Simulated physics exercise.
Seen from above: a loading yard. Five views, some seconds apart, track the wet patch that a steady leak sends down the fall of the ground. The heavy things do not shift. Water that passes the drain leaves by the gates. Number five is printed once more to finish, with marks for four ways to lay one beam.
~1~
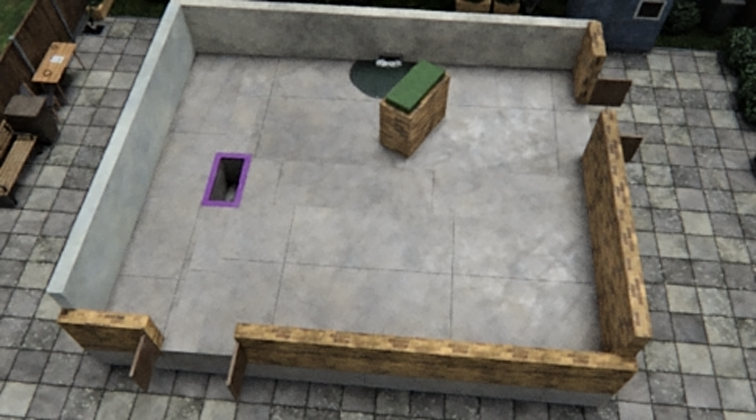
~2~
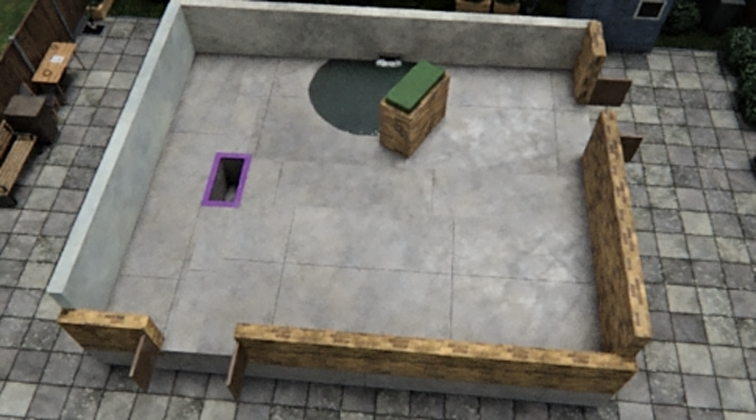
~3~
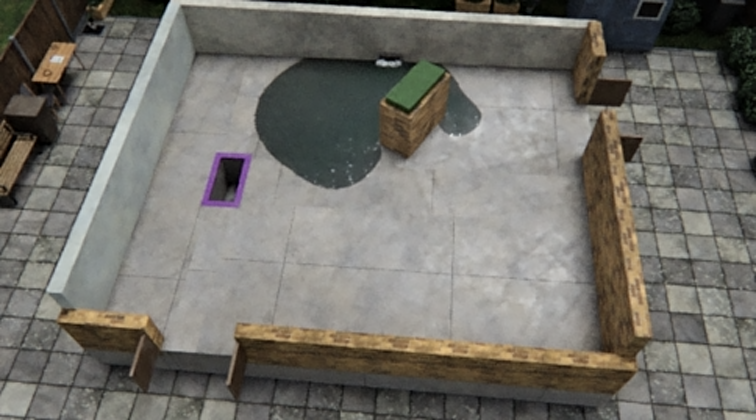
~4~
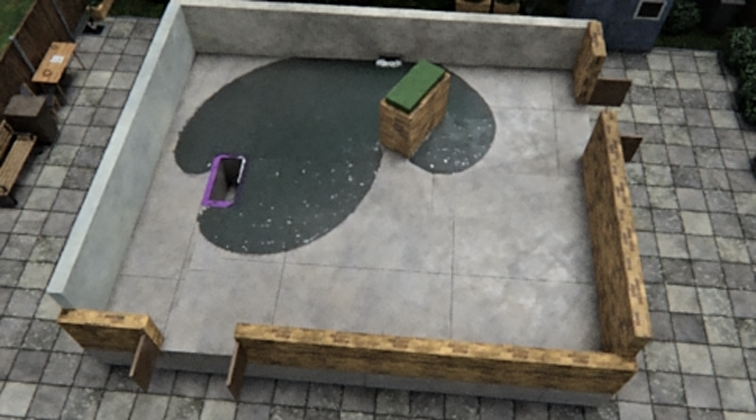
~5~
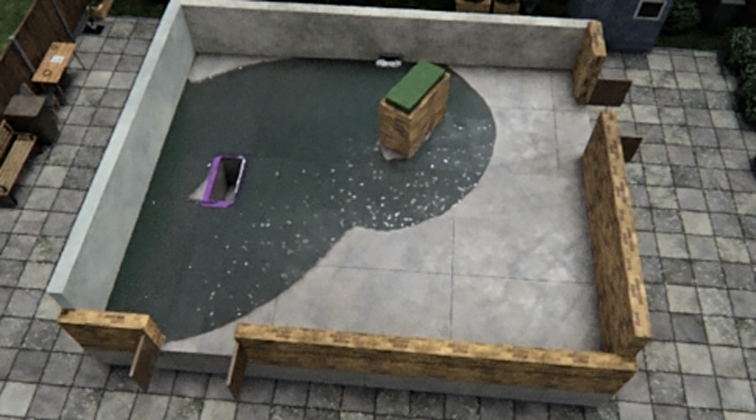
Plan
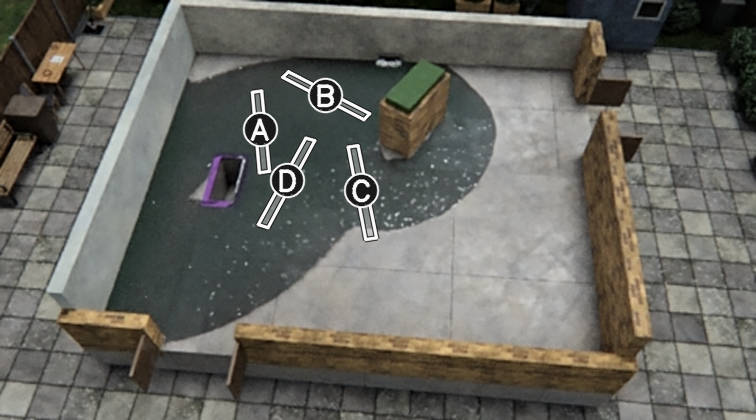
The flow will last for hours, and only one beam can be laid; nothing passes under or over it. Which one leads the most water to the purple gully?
Position C does it best.
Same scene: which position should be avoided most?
That is position A.
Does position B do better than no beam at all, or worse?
It is worse.
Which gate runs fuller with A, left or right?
The left one.
On the marked copy, A from (257, 91) to (264, 172); B from (285, 74) to (366, 116); C from (353, 146) to (371, 238); D from (263, 226) to (310, 139).
For position A, about 16 % of the stream goes into the purple gully, about 82 % out by the gates.
For position B, about 24 % of the stream goes into the purple gully, about 75 % out by the gates.
For position C, about 38 % of the stream goes into the purple gully, about 61 % out by the gates.
For position D, about 22 % of the stream goes into the purple gully, about 77 % out by the gates.
